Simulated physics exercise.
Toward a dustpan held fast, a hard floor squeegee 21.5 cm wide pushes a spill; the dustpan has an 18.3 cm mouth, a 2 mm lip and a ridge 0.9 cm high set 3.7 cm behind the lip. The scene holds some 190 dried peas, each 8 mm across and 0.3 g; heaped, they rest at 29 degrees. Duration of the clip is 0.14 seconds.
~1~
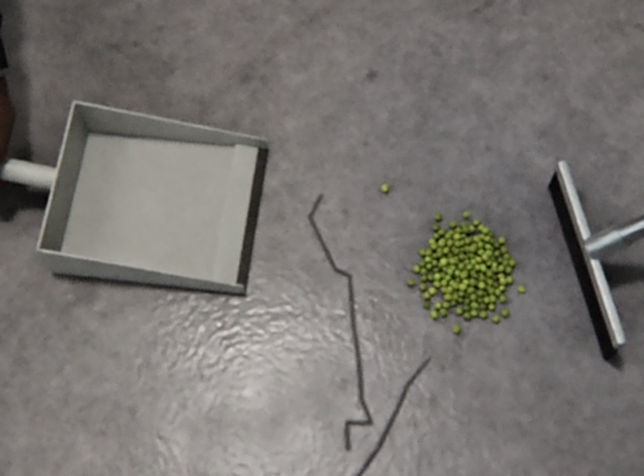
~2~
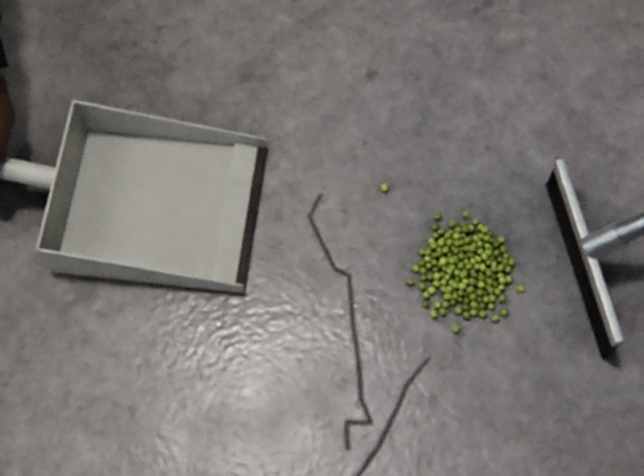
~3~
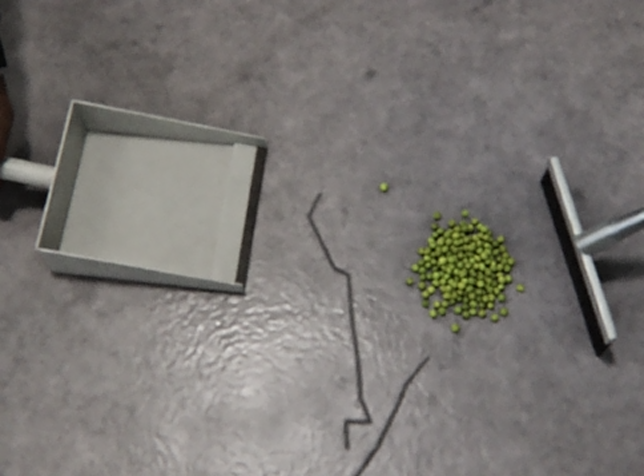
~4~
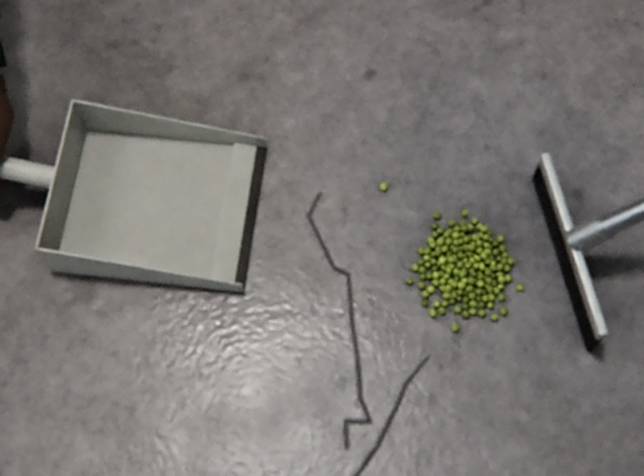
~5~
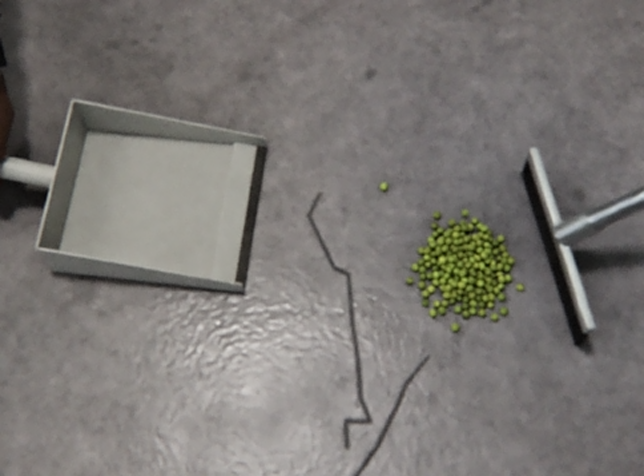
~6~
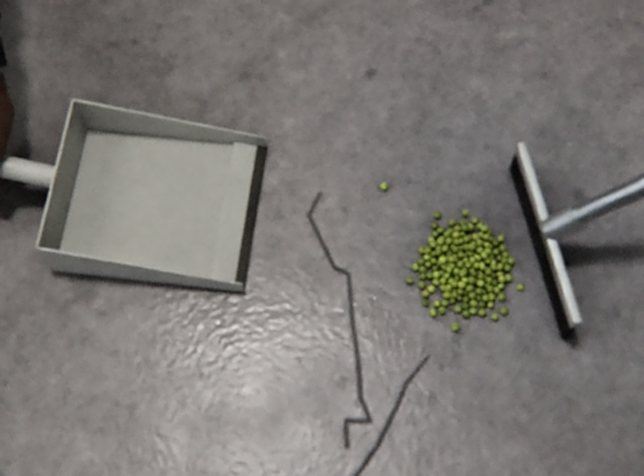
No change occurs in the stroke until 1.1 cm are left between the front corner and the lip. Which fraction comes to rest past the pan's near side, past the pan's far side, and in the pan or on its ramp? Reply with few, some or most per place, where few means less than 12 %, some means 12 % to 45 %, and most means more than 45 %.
Near side = some, far side = few, pan = few.
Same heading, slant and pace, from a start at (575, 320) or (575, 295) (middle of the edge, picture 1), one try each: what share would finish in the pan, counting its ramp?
I'd put it near 0 per cent for the first and near 0 per cent for the second.
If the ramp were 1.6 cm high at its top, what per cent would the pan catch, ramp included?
About 0 %.
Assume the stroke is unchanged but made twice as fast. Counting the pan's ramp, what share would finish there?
In that case close to 15 per cent.
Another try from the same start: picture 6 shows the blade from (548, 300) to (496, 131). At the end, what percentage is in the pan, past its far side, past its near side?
Split: Pan = 0, far = 5, near = 25.
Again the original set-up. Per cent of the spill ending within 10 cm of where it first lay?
Around 30 percent.
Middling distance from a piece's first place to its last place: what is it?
Roughly 16 cm.
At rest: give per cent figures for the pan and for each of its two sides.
Near: 25; far: 5; pan: 0 (percent).
Then, 0.27 s after the last picture, middle of the blade 19 cm from the lip; 0 % over the lip, far side 0 %, near side 15 %.
Then, 0.43 s after the last picture, middle of the blade 10 cm from the lip; 0 % over the lip, far side 0 %, near side 20 %.
Then, 0.74 s after the last picture, middle of the blade 5 cm from the lip; 0 % over the lip, far side 5 %, near side 25 %.
In the end, near side 25 %, far side 5 %, pan 0 %, in front of the lip or behind the blade 75 %.
